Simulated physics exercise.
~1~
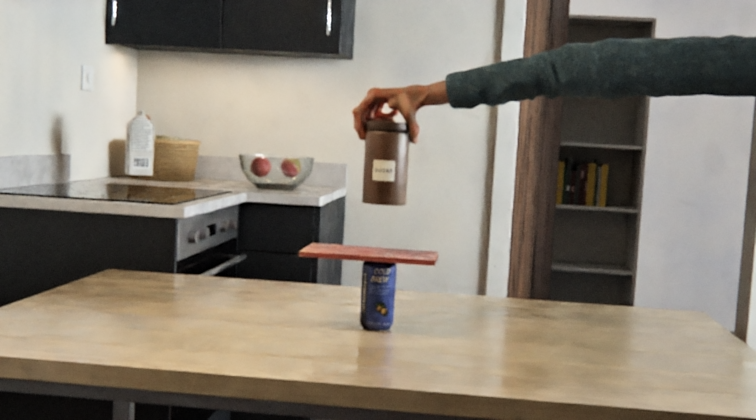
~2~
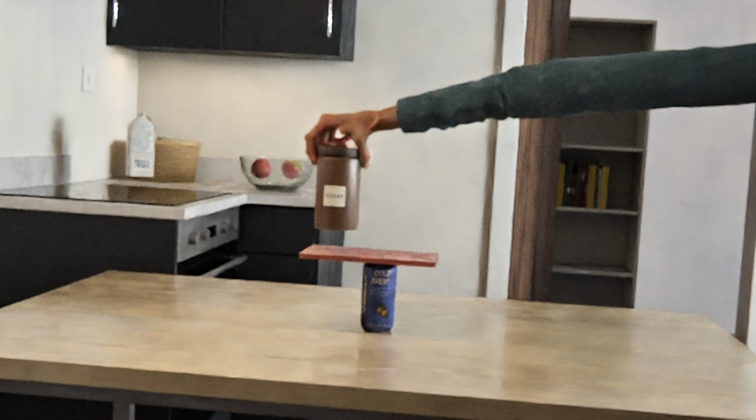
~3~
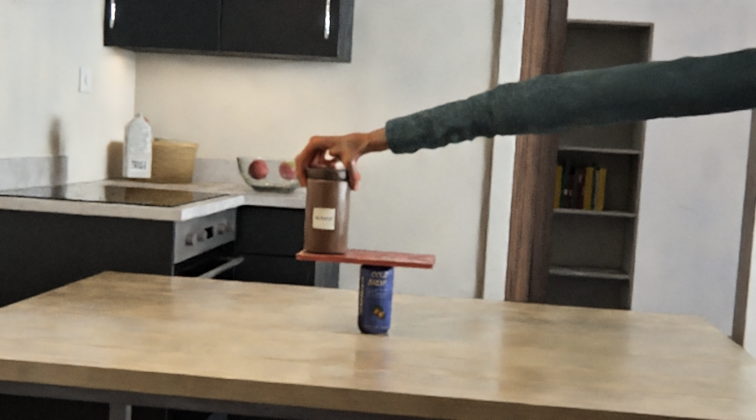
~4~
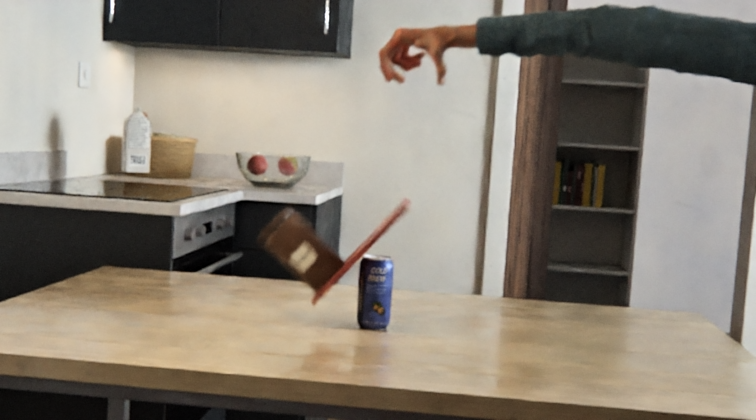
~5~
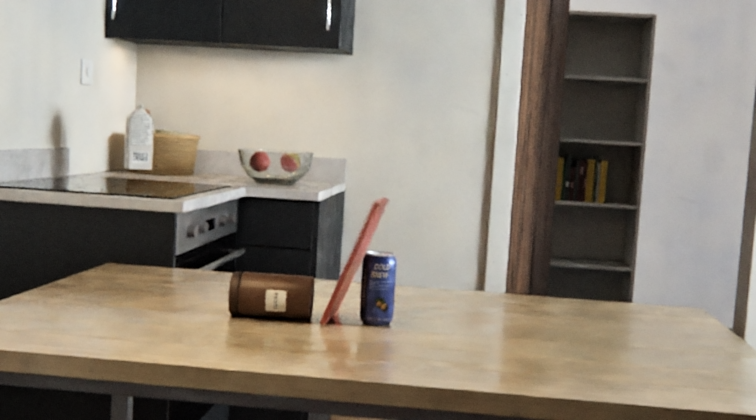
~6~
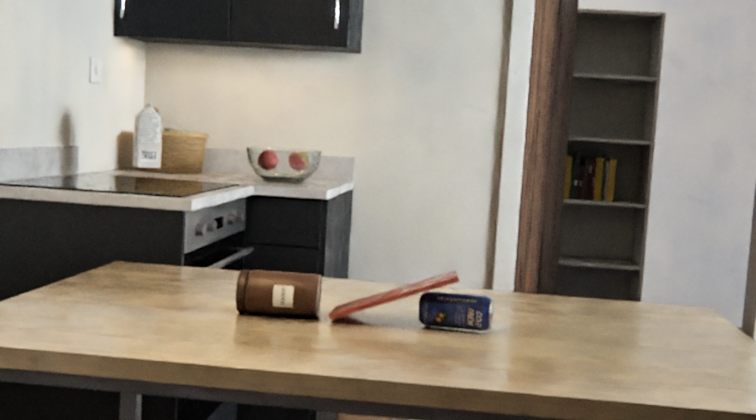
A hand in a dark green sleeve carries a brown jar down and to the left, toward a red board balanced flat on an upright blue can on a wooden table. It sets the jar upright on the board's left end. The fingers let go and the hand draws back as the board tips steeply and the jar slides off to the left. The jar lands on its side on the table, while the board stands steeply beside the still-upright can. Finally the can topples to the right, and the board ends up leaning on it at a low slant.
